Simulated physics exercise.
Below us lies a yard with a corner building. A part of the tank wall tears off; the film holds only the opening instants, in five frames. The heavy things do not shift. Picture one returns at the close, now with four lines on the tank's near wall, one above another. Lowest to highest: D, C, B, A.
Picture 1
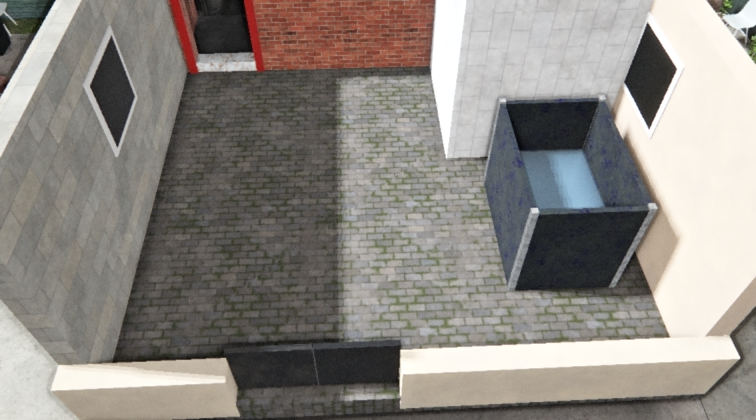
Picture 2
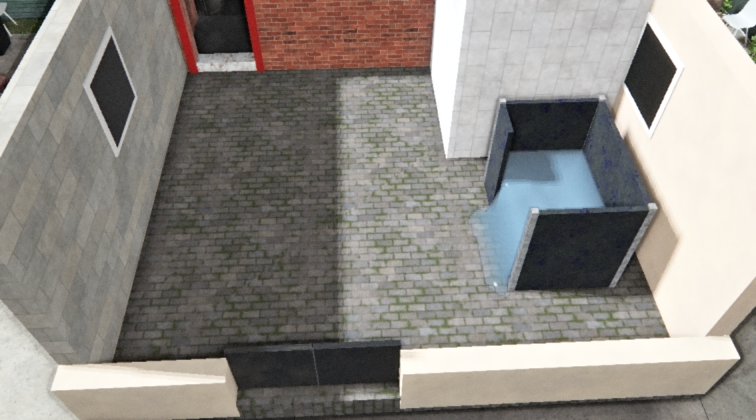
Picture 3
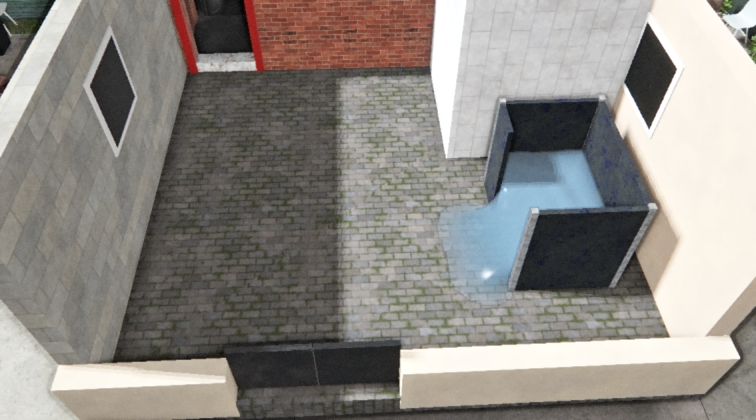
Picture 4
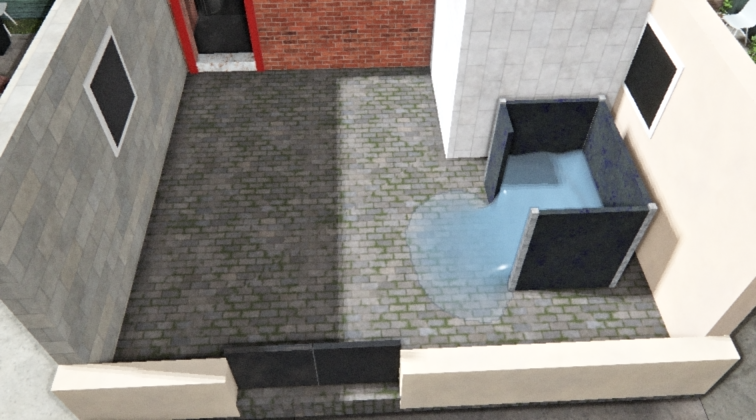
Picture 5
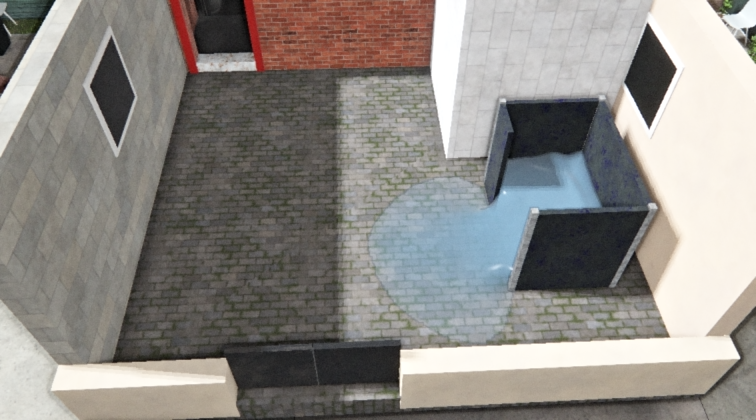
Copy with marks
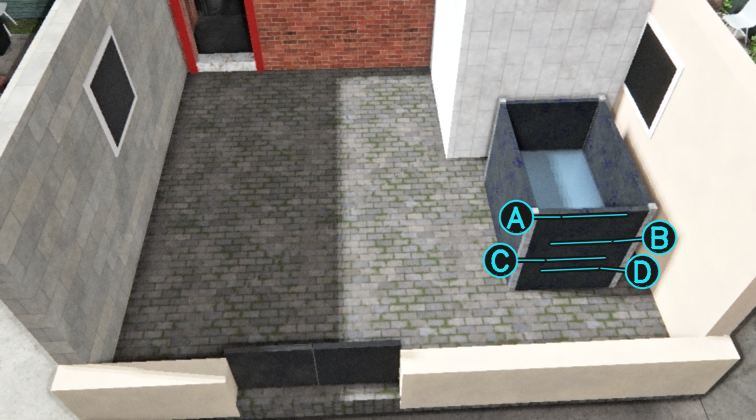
We see a walled paved yard from above, with a dark open-topped tank at right. The tank's left side opens and pale blue water pours out, spreading leftward over the paving in a widening, thinning rounded sheet.
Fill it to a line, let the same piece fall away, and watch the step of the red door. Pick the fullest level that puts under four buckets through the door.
B.
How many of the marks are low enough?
Three.
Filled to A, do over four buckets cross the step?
Yes.
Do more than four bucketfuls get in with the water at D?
No, that is safe.
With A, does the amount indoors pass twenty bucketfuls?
No, it does not.
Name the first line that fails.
Here it is line A.
On the marked copy, A at (593, 215); B at (582, 242); C at (575, 258); D at (570, 269); from the bottom up D, C, B, A.
If A is chosen, about 12 bucketfuls get in.
If B is chosen, a bucket or two gets in.
If C is chosen, nothing gets over.
If D is chosen, nothing gets over.
